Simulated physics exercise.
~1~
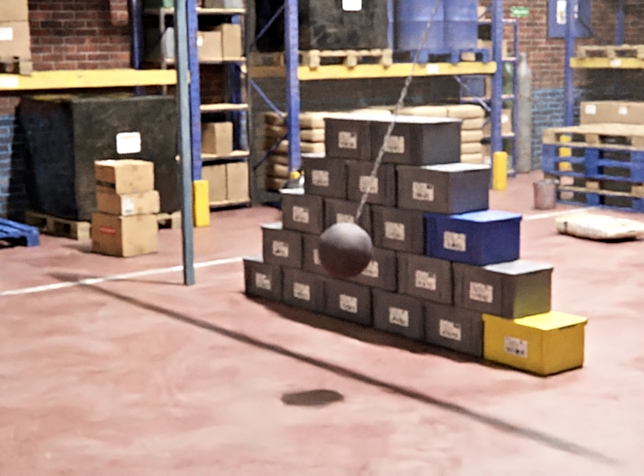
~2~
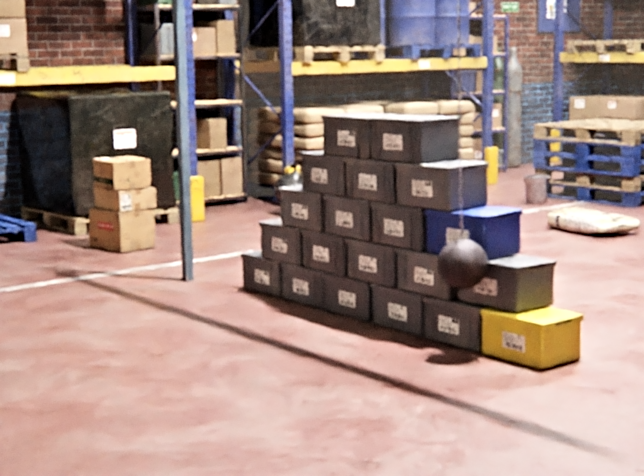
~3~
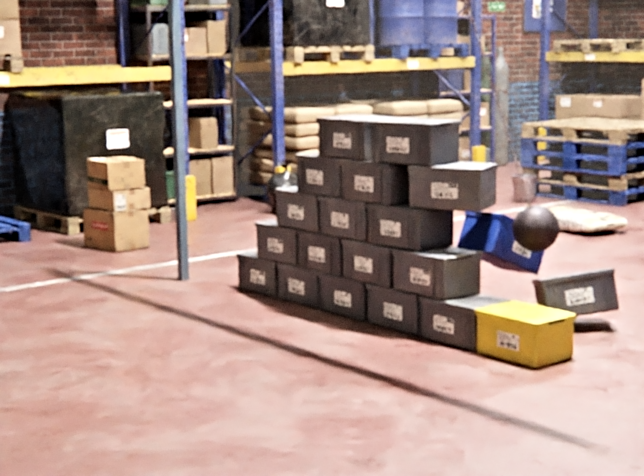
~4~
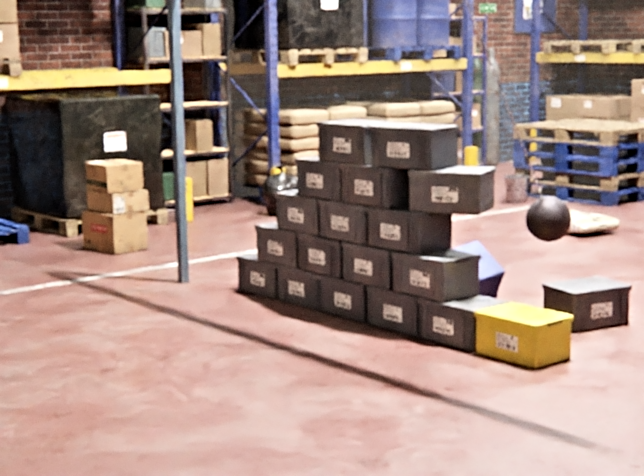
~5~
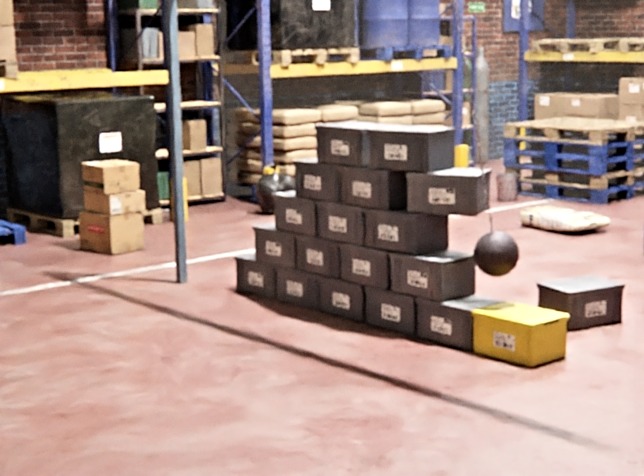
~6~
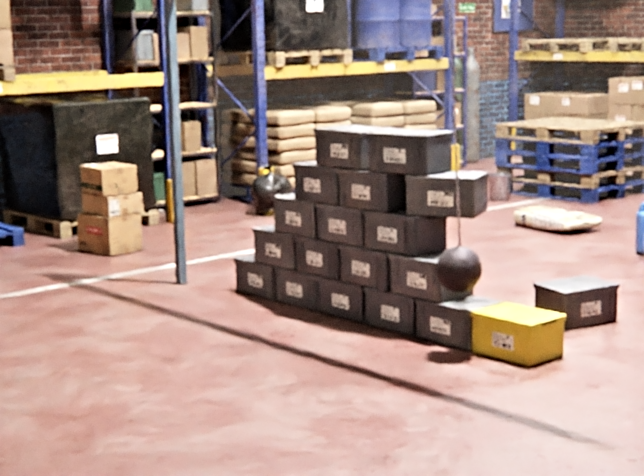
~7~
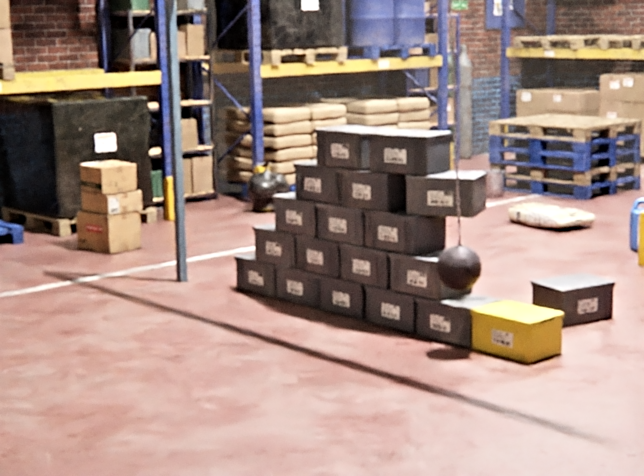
A stepped wall of totes loses two as an iron ball swings through its right side.
